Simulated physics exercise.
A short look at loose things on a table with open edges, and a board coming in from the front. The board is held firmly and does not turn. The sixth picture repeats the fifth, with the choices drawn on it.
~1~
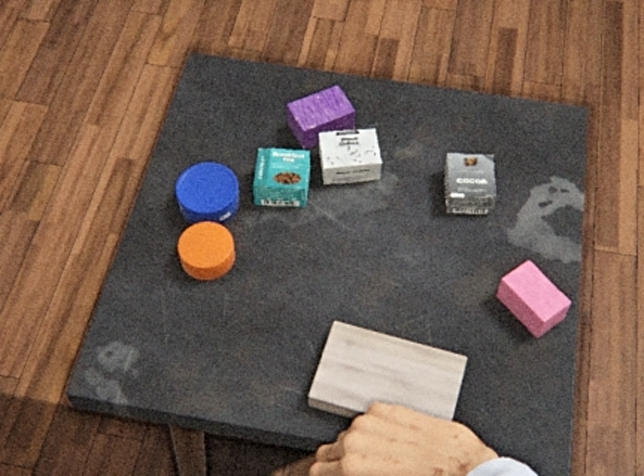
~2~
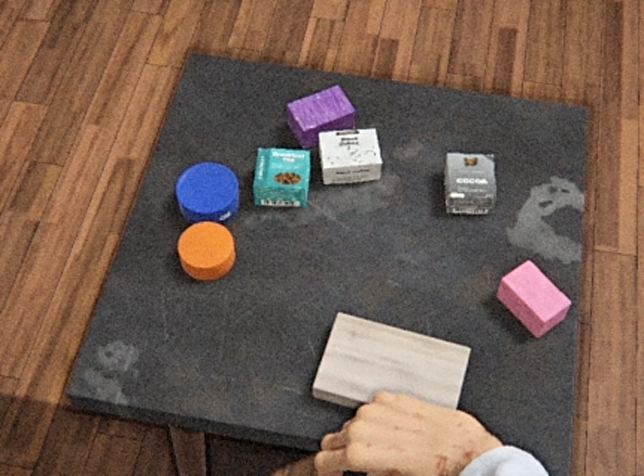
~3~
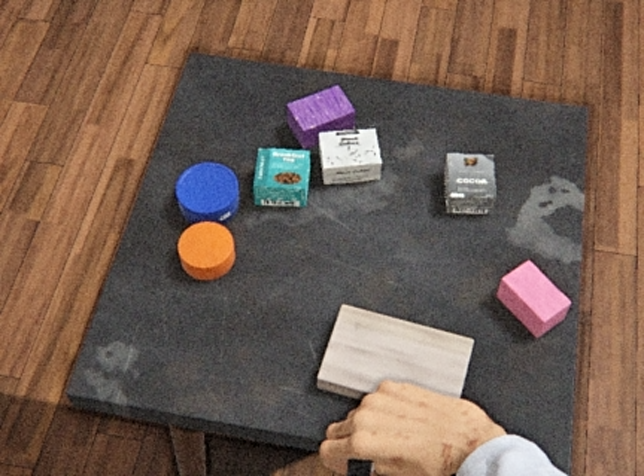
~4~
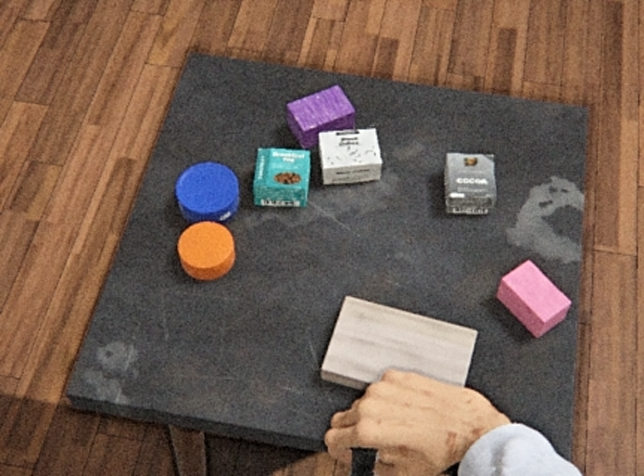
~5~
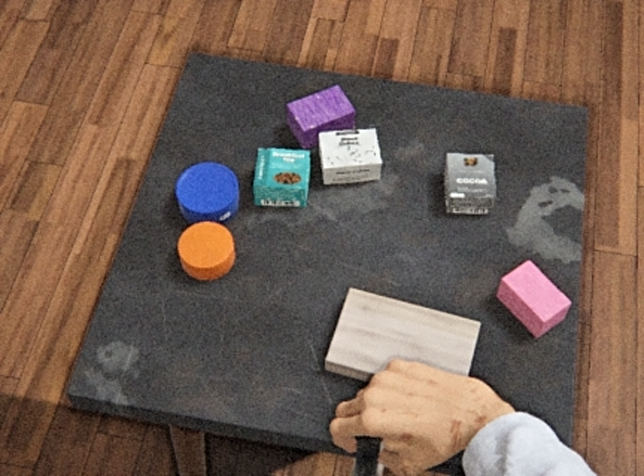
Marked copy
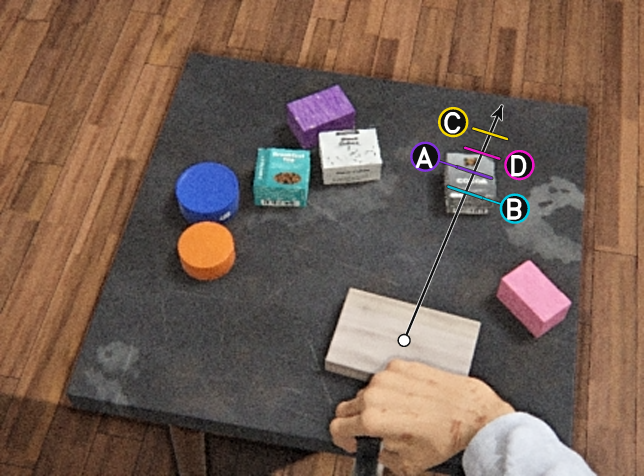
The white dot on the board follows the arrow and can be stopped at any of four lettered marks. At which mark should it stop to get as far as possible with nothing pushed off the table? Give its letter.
It can go as far as C.
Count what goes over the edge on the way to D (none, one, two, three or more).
By then, none.
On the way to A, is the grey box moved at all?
Yes.
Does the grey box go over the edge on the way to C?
No.
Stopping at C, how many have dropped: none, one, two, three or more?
In all, none.
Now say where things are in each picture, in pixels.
In the first frame, grey box (469, 184); white packet (350, 156); purple block (321, 118).
In the second frame, board (392, 367); blue tub (208, 195).
In the third frame, board (396, 358); turquoise packet (282, 178).
In the fourth frame, board (401, 350); grey box (469, 184).
In the fifth frame, board (404, 341); purple block (321, 118); blue tub (208, 195); orange tin (207, 251).
On the marked copy, A at (474, 172); B at (466, 193); C at (490, 134); D at (482, 153); the arrow from (404, 340) to (502, 106); the white dot at (404, 340).
With C. Early on, board (437, 265); pink block (534, 299); blue tub (208, 195).
Further on, board (467, 192); pink block (538, 298); grey box (493, 143).
At the end, board (489, 141); grey box (512, 95); pink block (538, 298); nothing has fallen.
As for the rest, A is safe but short; B is safe but short; D is safe but short.
